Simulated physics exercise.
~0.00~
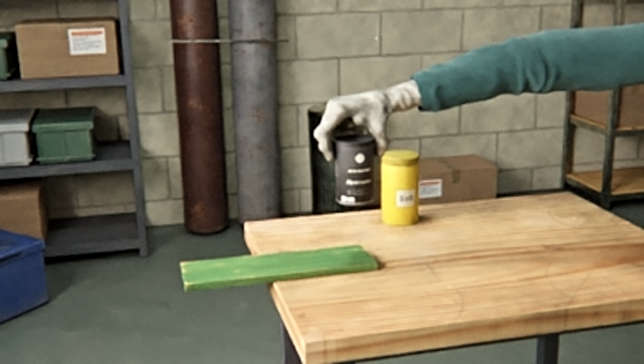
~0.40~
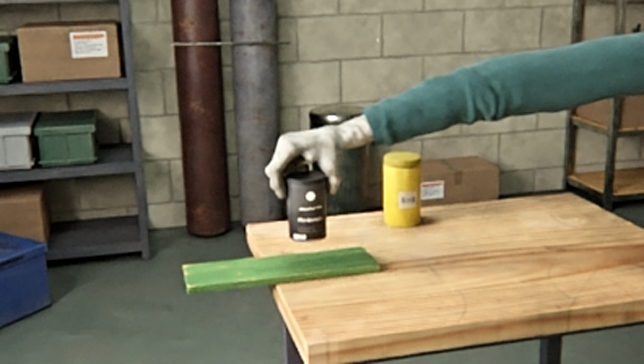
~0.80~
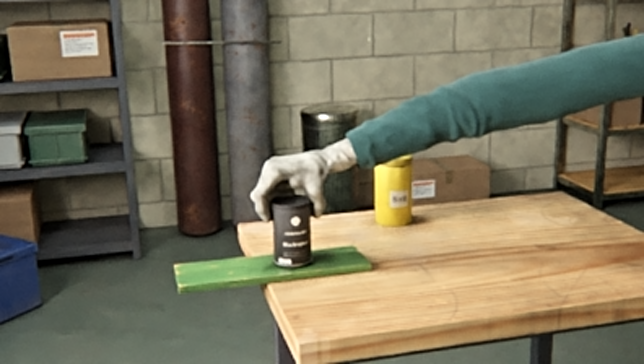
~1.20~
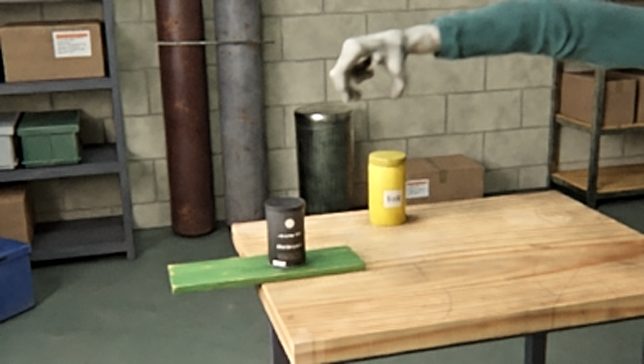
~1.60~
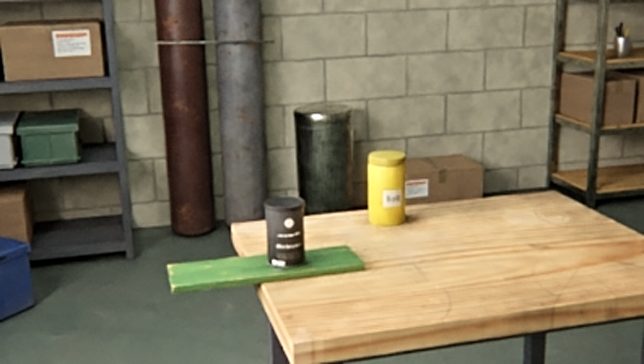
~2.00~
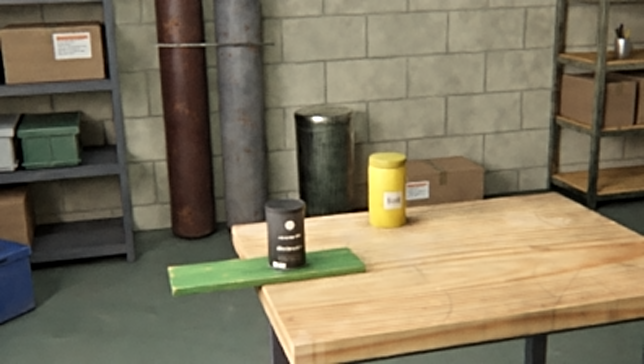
Gloved hand setting a black tin on a green board jutting over a wooden table's edge, then withdrawing, everything staying put.
